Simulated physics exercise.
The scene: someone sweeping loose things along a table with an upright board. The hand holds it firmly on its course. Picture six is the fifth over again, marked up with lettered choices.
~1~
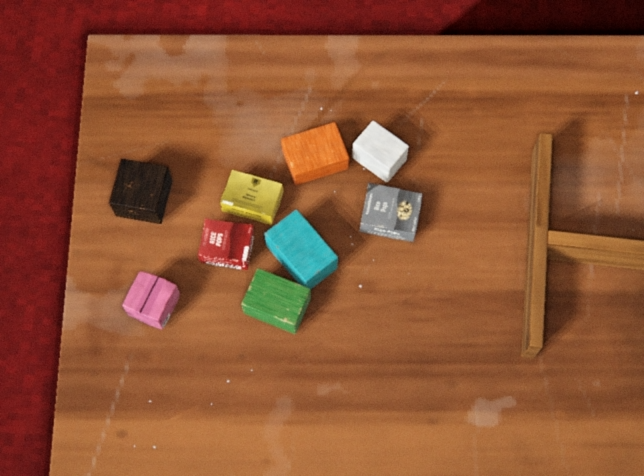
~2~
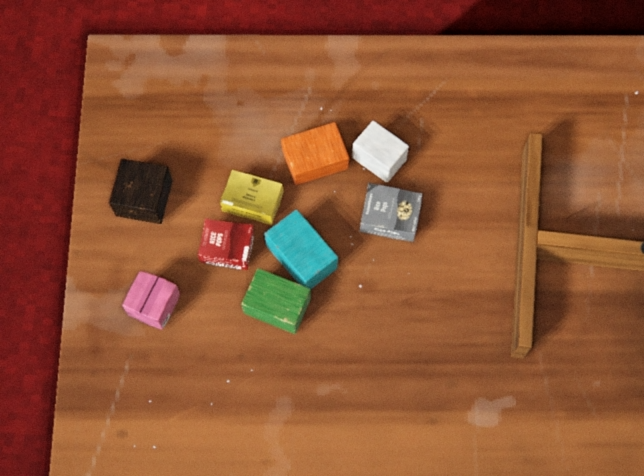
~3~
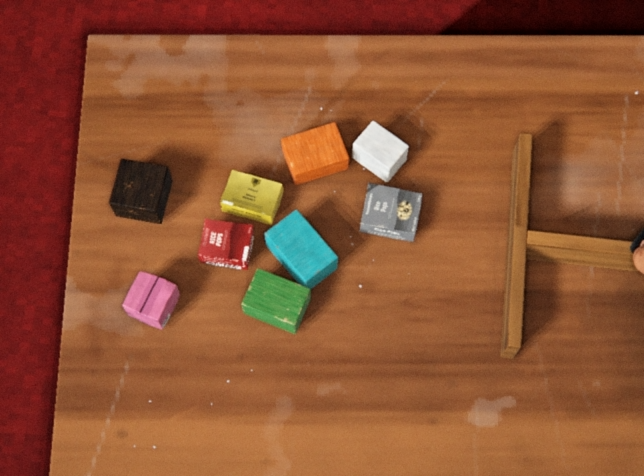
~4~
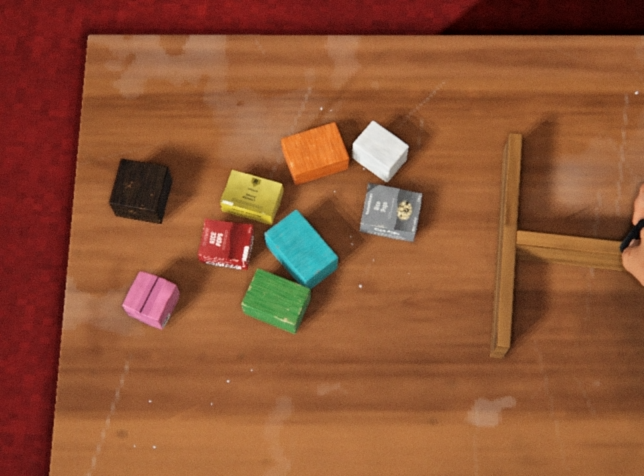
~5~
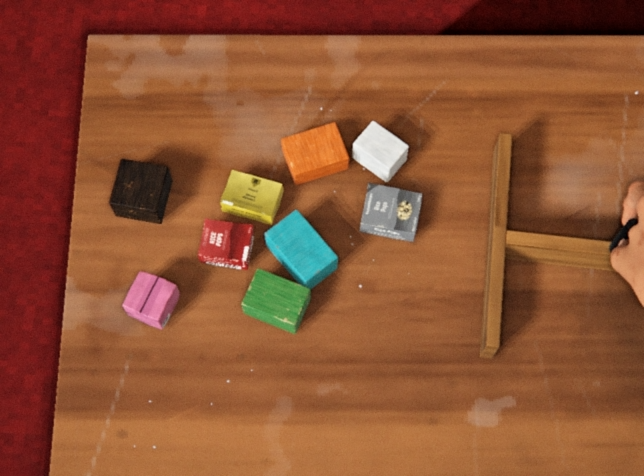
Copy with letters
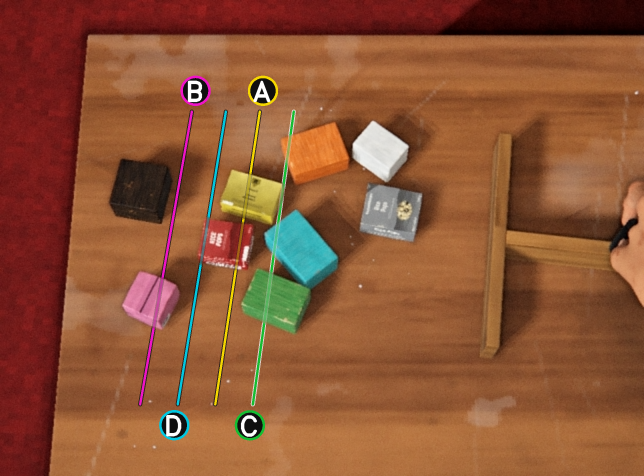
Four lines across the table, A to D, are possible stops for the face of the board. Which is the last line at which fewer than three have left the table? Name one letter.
The farthest such stop is B.
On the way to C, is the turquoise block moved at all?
Yes.
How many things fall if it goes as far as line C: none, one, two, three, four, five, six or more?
In all, none.
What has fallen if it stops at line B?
The black block.
On the copy, A at (239, 250); B at (167, 250); C at (274, 251); D at (203, 250).
On B. First, board (379, 236); white block (354, 147); orange block (302, 155).
Then, board (259, 236); black block (127, 191); red packet (164, 243).
Finally, board (167, 235); black block over the edge; red packet (75, 242); one fallen.
By contrast, A is within the limit but short; C is within the limit but short; D is within the limit but short.
